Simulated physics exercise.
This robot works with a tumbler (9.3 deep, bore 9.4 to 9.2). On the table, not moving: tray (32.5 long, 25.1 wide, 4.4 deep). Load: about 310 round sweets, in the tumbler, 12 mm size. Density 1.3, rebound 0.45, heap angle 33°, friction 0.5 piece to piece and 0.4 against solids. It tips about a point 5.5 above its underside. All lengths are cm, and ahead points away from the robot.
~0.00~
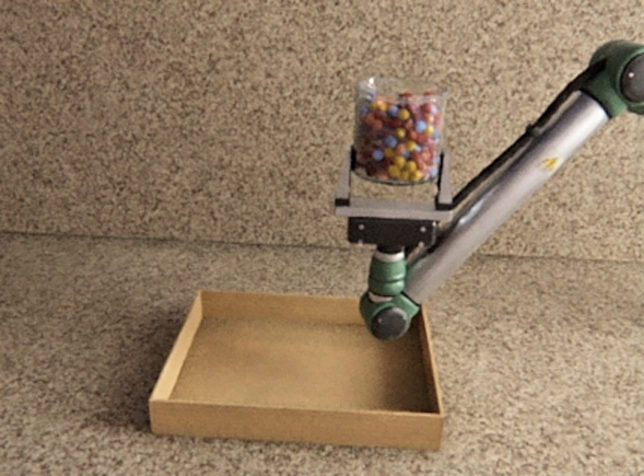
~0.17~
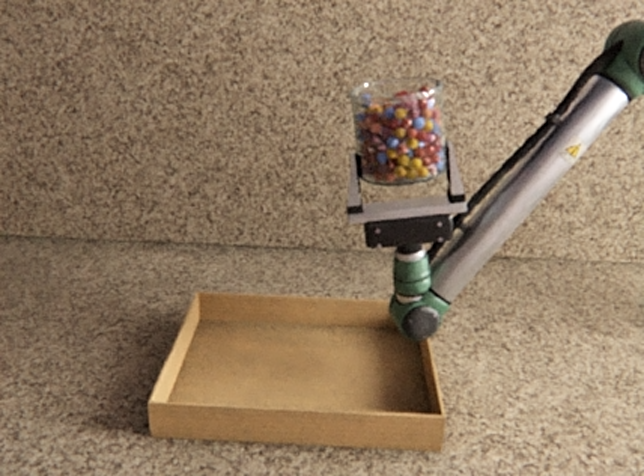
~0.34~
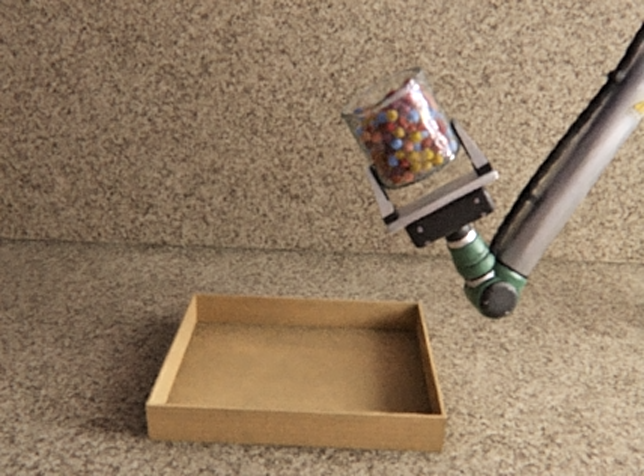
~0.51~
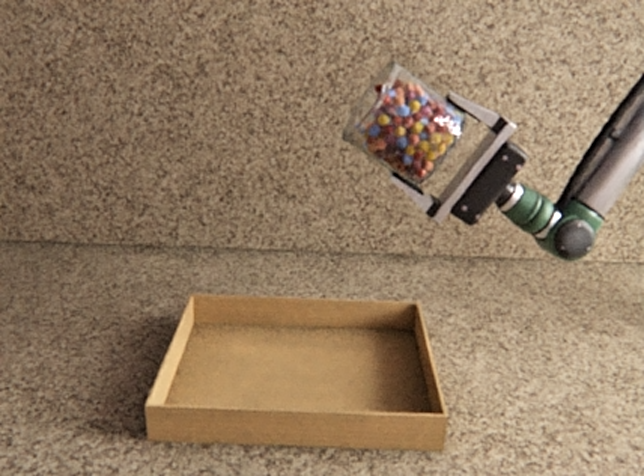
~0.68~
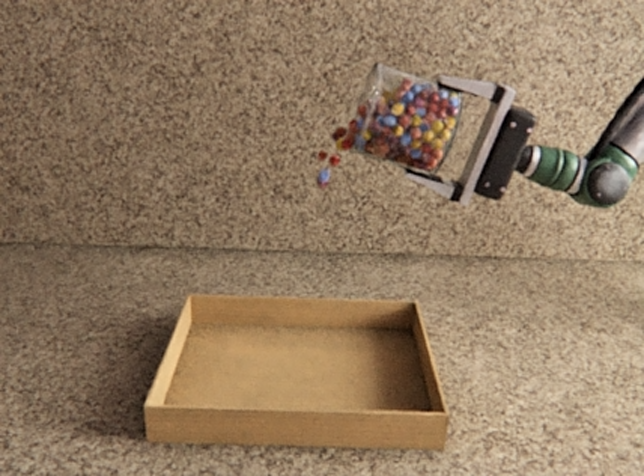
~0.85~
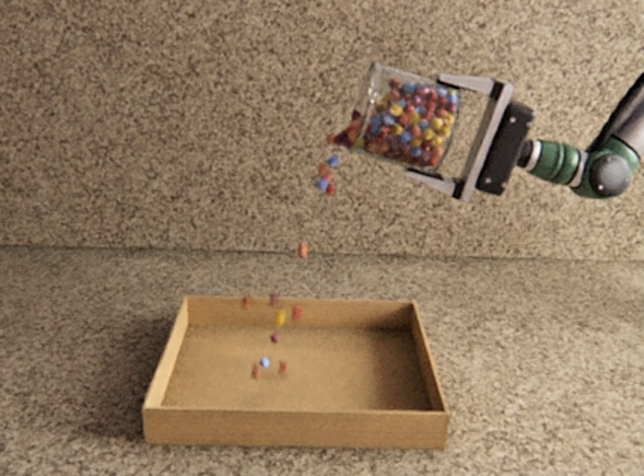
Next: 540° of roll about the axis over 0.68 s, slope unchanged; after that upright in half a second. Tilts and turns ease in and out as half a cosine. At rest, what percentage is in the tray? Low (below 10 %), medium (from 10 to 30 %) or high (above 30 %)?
Answer: Medium; from 10 to 30 % of the round sweets finish in the tray.
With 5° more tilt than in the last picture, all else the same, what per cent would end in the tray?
Then about 30 per cent.
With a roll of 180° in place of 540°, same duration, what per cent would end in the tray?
Then about 25 per cent.
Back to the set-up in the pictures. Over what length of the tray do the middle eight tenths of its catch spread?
Some 22 cm.
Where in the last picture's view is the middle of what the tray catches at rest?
Around (242, 385).
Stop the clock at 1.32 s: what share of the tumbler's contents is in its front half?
Some 55 per cent.
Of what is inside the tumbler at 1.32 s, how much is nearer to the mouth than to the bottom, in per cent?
Some 40 per cent.
By 1.32 s, tipped 76°, highest piece 39 above the table; 274 in the tumbler, 34 in the tray, 6 in flight or on a rim.
By 1.79 s, tipped 35°, highest piece 36 above the table; 255 in the tumbler, 55 in the tray, 2 on the table or floor, 2 in flight or on a rim.
By 2.23 s, upright, highest piece 38 above the table; 255 in the tumbler, 56 in the tray, 3 on the table or floor.
By 2.93 s, upright, highest piece 38 above the table; 255 in the tumbler, 56 in the tray, 3 on the table or floor.
Final count, 255 in the tumbler, 56 in the tray, 3 on the table or floor. That is 18 % in the tray.
